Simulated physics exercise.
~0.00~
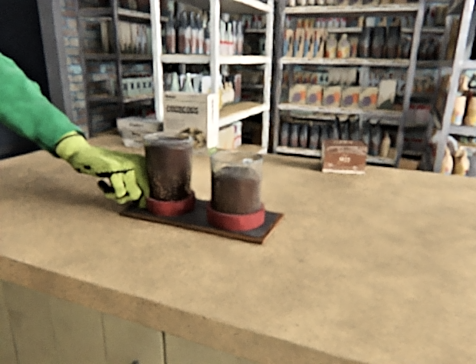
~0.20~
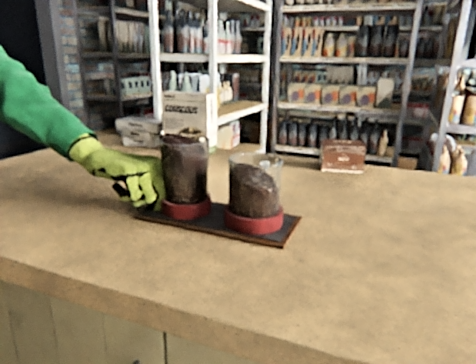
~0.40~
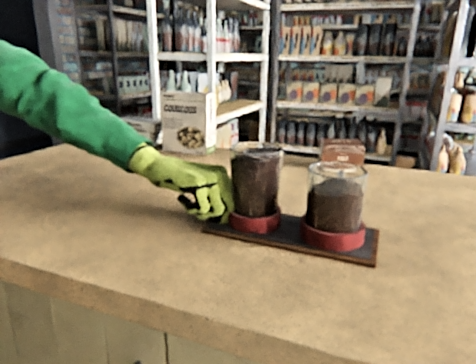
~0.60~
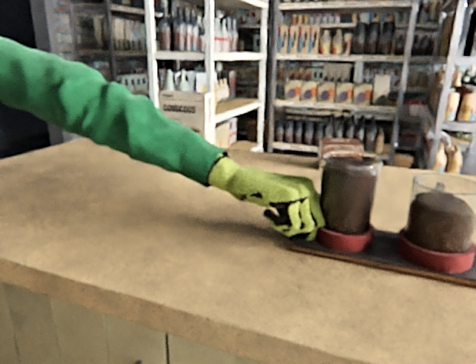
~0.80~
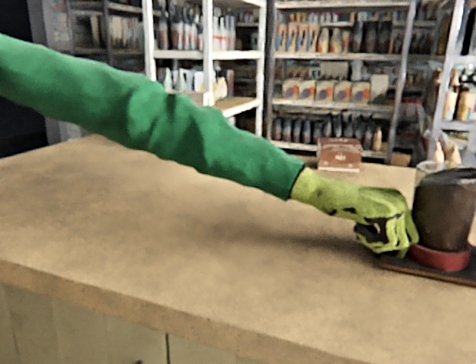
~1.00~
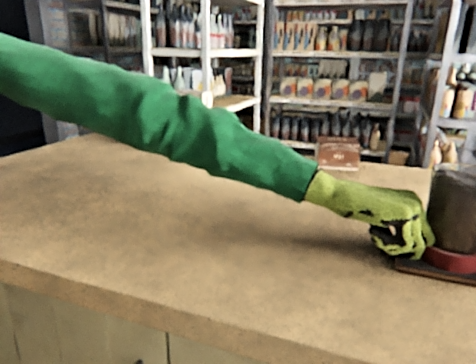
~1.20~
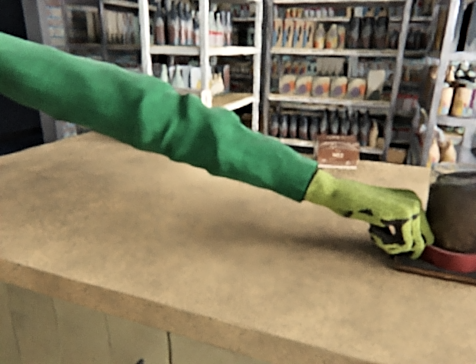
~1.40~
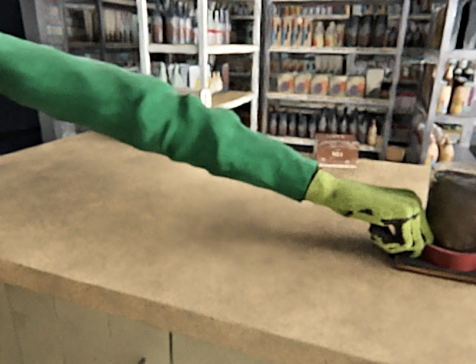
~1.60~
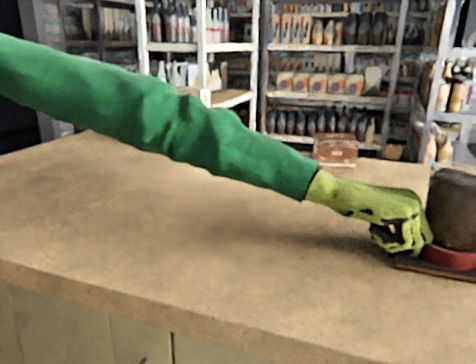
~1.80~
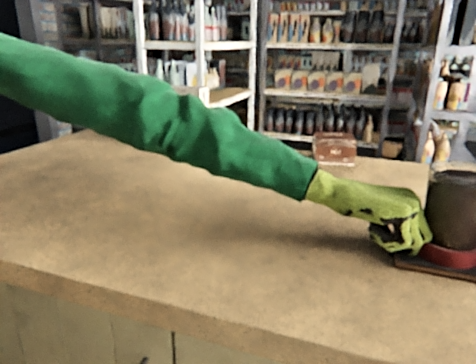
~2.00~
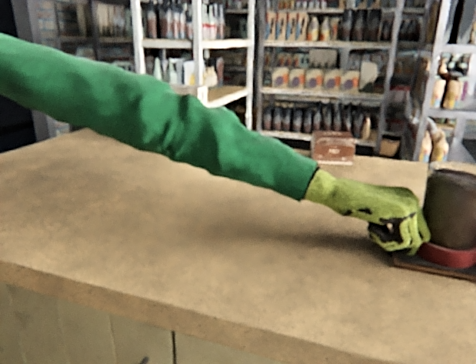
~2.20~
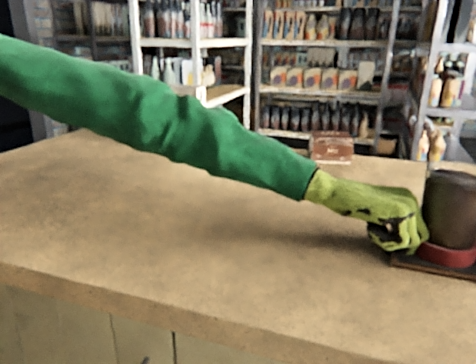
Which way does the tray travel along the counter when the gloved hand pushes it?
The tray moves to the right across the counter.
